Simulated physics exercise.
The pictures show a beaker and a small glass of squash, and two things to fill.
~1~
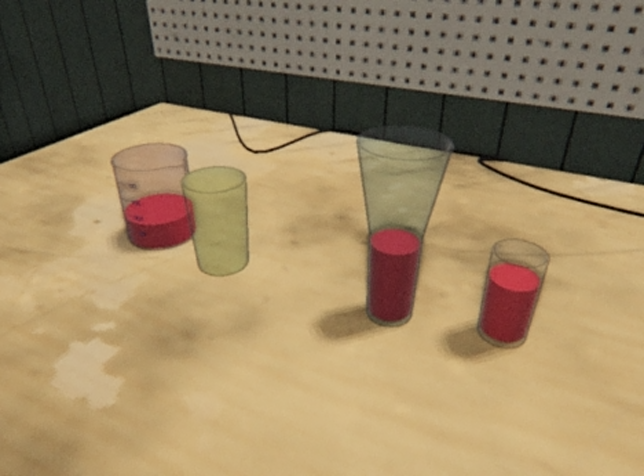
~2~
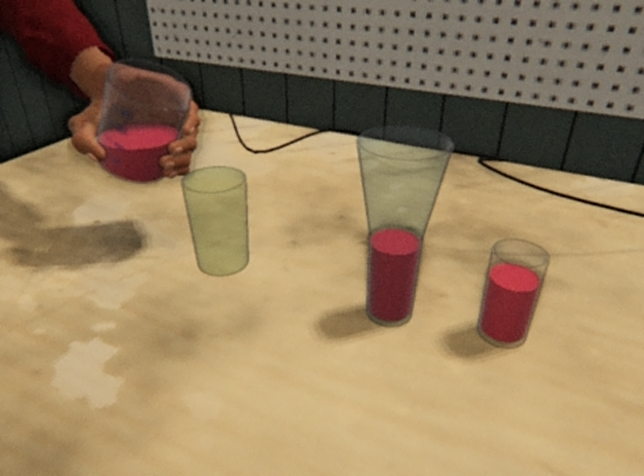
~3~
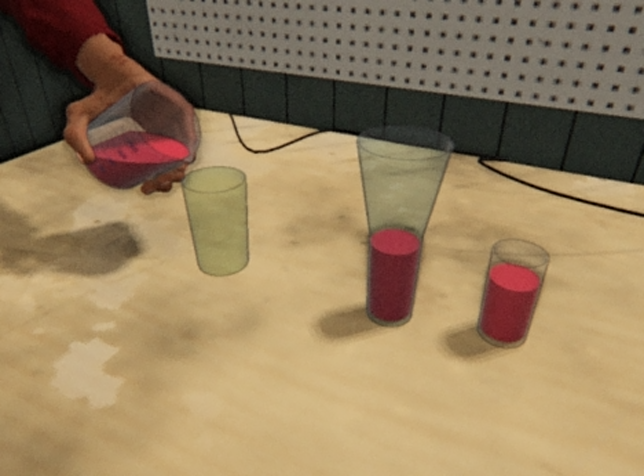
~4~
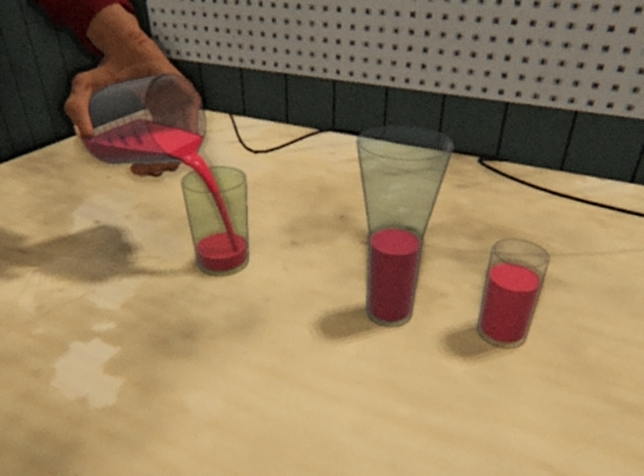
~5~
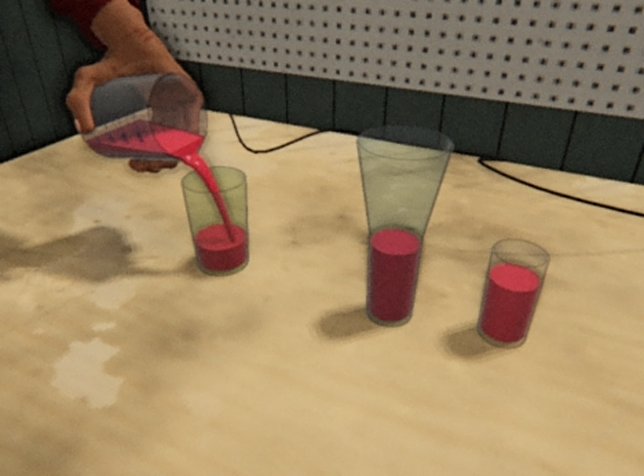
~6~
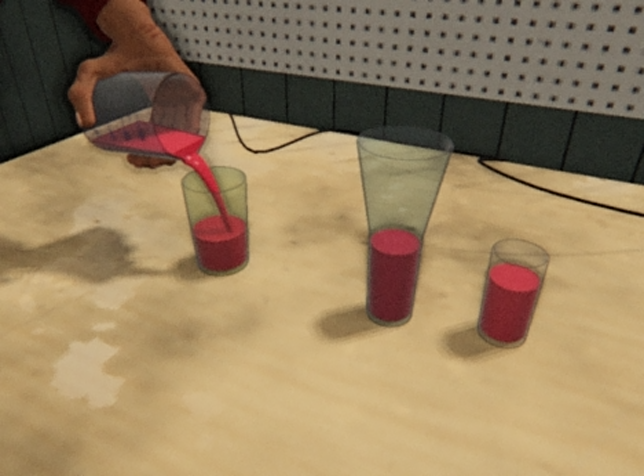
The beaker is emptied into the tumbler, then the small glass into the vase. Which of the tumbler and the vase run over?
Left, the tumbler has room for it; right, the vase has room for it.
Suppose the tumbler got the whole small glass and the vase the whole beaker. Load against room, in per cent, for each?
In turn 30 and 70 per cent.
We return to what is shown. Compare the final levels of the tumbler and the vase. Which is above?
In the vase.
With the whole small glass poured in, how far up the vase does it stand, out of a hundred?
Near 65 in a hundred.
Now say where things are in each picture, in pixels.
In the first picture, at the start; beaker (156, 195) about a third full; small glass (512, 291) about two thirds full; tumbler (219, 219) empty; vase (397, 232) about half full.
In the second picture, a hand has the beaker; beaker (143, 122) tipped 25° with all of its load; tumbler (219, 219) empty.
In the third picture, the beaker is tipped; beaker (141, 139) tipped 60° with all of its load; tumbler (219, 219) empty.
In the fourth picture, the stream is running; beaker (143, 122) tipped 75° with about three quarters of its load; tumbler nearly empty, surface at (222, 246).
In the fifth picture, the stream is running; beaker (144, 118) tipped 80° with about two thirds of its load; vase (397, 232) about half full.
In the sixth picture, the stream is running; beaker (146, 115) tipped 85° with about half of its load; small glass about two thirds full, surface at (515, 279); tumbler about a third full, surface at (220, 228); vase about half full, surface at (396, 243).
Shortly, the tumbler is about half full.
Then, the tumbler is about two thirds full.
At the finish, the tumbler is about two thirds full; the vase is about two thirds full.
